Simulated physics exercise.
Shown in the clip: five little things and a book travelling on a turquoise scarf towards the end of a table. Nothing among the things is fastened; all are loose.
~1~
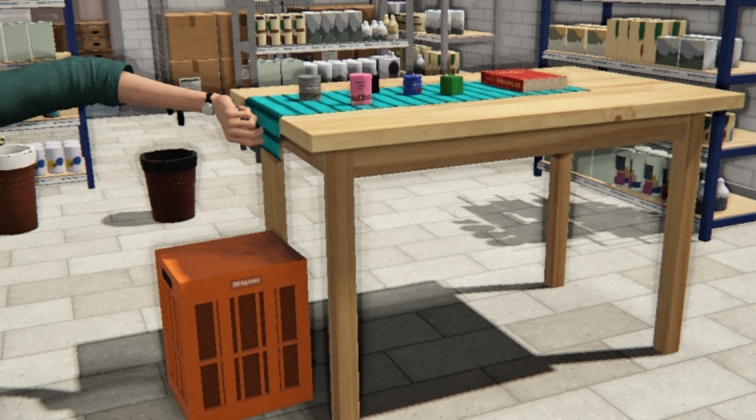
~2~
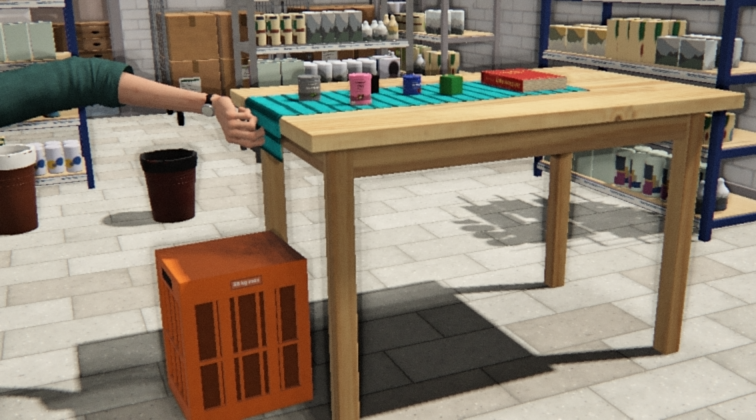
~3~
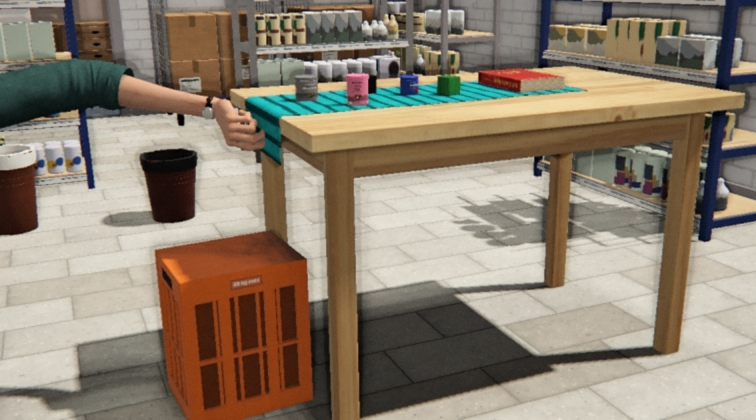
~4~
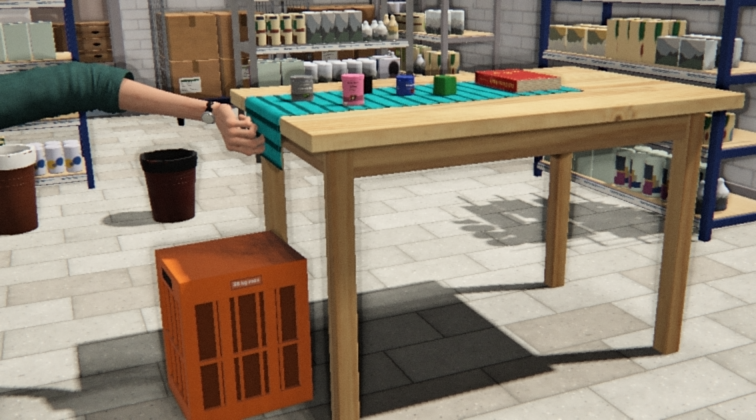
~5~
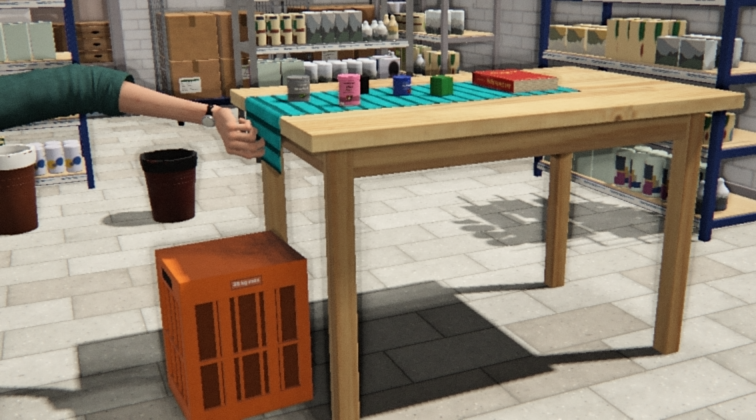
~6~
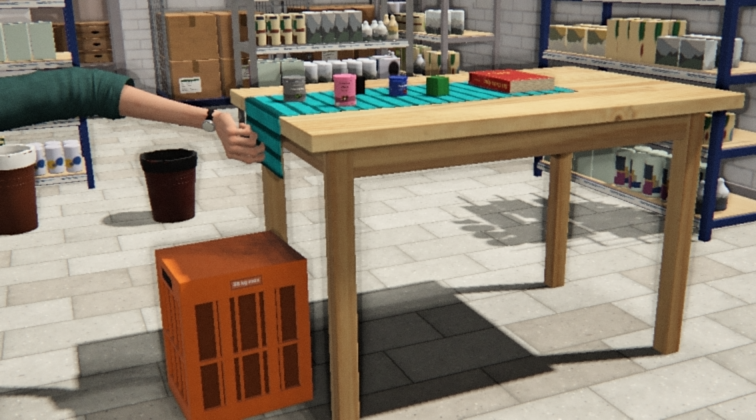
In the video, a hand at the left slowly pulls a turquoise striped scarf over the end of a wooden table, and the small pots, green cube and red book on it shift slightly left, above a still orange crate.
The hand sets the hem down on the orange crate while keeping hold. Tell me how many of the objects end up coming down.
Lost over the edge: Two.
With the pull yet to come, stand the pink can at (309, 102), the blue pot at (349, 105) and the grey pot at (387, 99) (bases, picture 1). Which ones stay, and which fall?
Pink can: Goes. Blue pot: Goes. Grey pot: Stays.
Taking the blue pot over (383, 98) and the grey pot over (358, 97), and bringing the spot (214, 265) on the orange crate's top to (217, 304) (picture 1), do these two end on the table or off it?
The blue pot goes over; the grey pot comes down.
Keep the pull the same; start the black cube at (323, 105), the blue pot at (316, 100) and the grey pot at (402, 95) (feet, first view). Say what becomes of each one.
Outcome: Black cube falls away, blue pot falls away, grey pot stays.
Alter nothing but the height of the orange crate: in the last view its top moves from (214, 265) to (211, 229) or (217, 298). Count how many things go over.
1 and 3.
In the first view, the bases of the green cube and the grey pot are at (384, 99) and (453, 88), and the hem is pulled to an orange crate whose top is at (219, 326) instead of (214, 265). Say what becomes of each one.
Result: Green cube gone, grey pot still there.
Soon after, hem near (265, 202); all still up.
After that, hem on the crate; grey pot and pink can gone.
In the end, hem on the crate; grey pot and pink can gone. It carries off two.
